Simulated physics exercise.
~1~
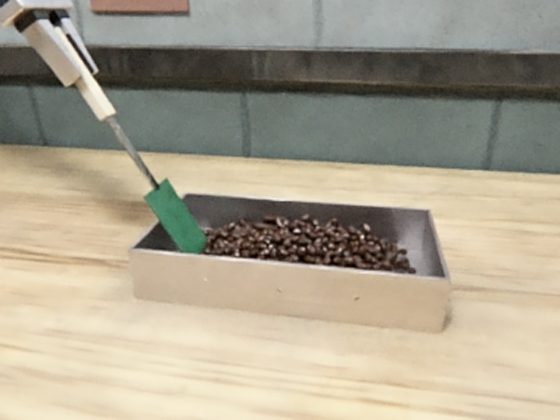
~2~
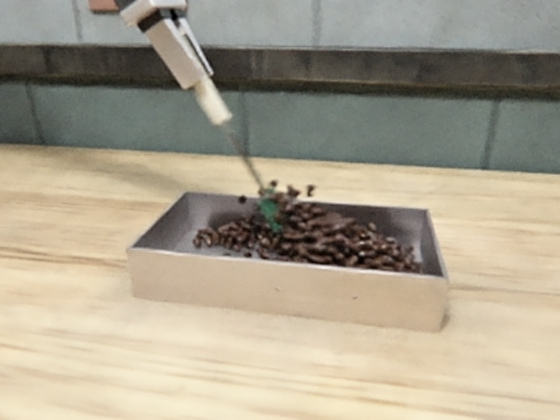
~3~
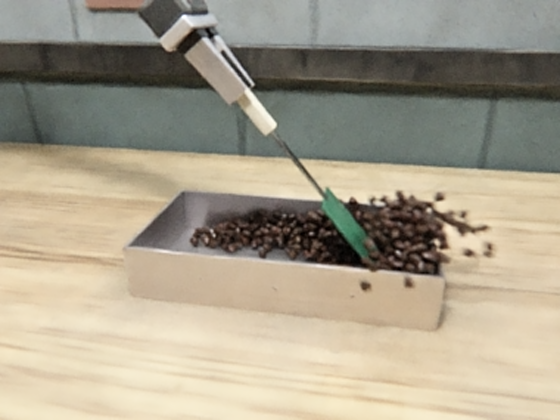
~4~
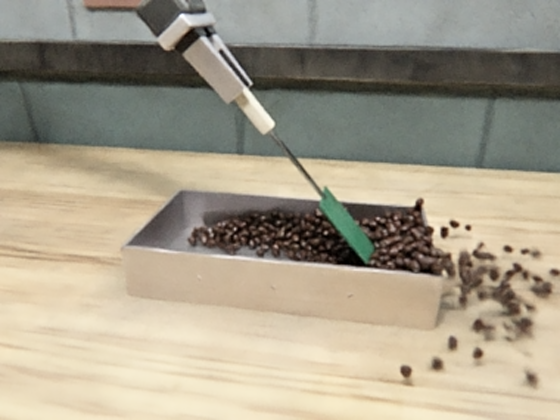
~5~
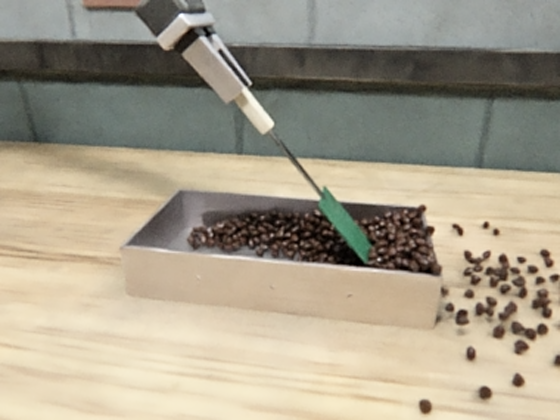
To begin with, a robotic arm holds a green spatula at the left end of a metal roasting tin filled with dark brown beans, on a pale wooden table. The arm sweeps the blade right through the beans, kicking some up as it goes. Near the right end it stops, with the beans piled against that side and a spray of them flying over the rim. They scatter and tumble across the table to the right. Finally, the spatula stays still in the tin, with most beans inside and a modest share strewn on the wood.
